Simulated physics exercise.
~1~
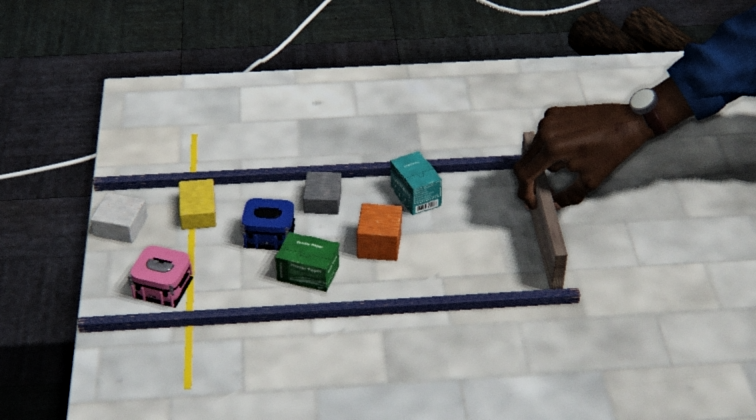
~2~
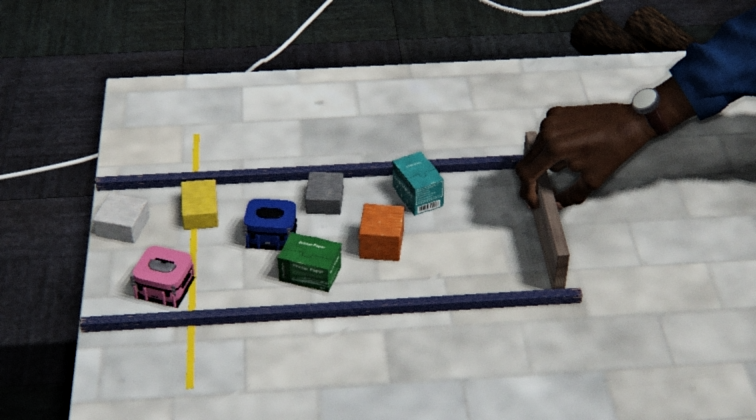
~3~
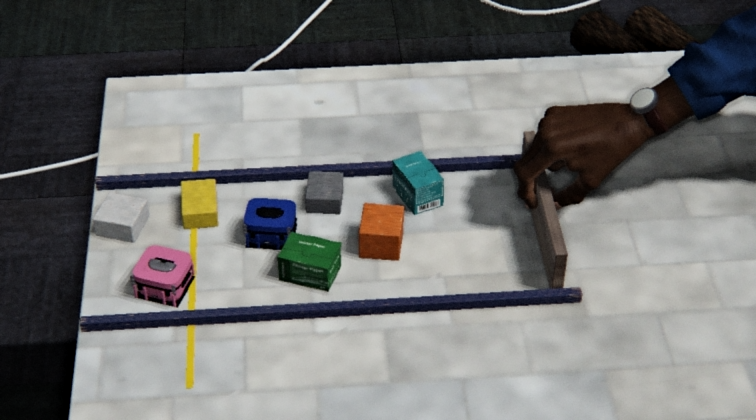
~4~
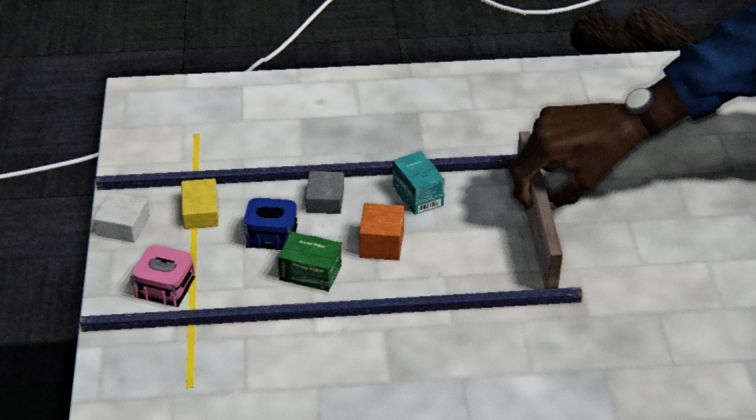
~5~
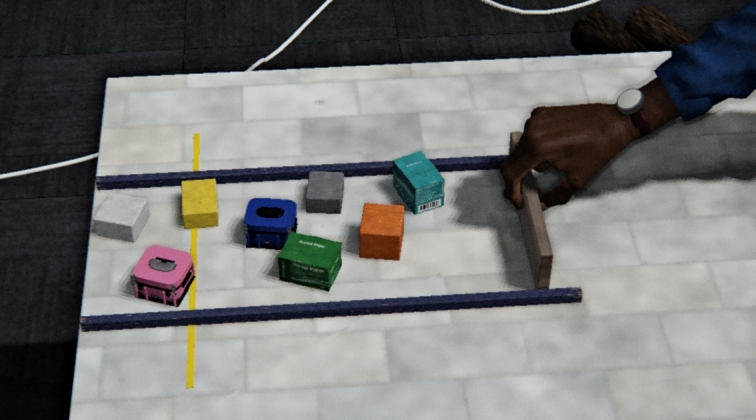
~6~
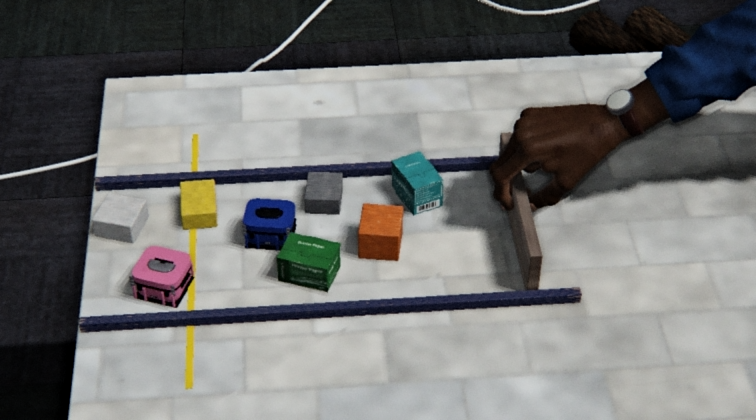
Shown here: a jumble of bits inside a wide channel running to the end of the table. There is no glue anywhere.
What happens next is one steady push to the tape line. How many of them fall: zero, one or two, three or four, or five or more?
One to two lost.
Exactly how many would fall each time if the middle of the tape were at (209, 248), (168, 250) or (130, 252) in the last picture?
First 1, then 2, then 5.
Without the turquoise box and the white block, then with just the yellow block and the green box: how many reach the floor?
Taking the two tries in turn, it comes to 0 and 0.
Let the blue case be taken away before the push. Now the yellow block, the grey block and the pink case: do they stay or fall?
Yellow block: Still up; grey block: Still up; pink case: Still up.
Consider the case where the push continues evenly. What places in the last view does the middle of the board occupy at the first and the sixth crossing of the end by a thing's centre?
Pixels, in order: Around (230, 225), around (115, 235).
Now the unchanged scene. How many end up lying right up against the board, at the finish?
So the total is 3.
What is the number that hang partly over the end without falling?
So the number is 1.
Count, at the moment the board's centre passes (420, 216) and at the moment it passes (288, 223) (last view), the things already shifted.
That gives 1 for the first and 6 for the second.
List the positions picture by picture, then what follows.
The first frame shows white block (119, 218); pink case (162, 277); yellow block (197, 204); board (542, 209); tape (191, 249).
The second frame shows pink case (164, 276); orange block (382, 232).
The third frame shows yellow block (200, 204); board (542, 209).
The fourth frame shows white block (122, 217); turquoise box (418, 182).
The fifth frame shows pink case (164, 276); blue case (271, 224).
The sixth frame shows white block (121, 218); pink case (163, 276); yellow block (199, 204); board (519, 210); tape (193, 248).
A little later, none off yet; white block at rest near (121, 218); pink case at rest near (163, 276); yellow block at rest near (199, 204).
Next, none off yet; white block at rest near (121, 218); pink case at rest near (163, 276); yellow block moving near (192, 203).
When it is over, the number that fall off is one or two; down, white block.
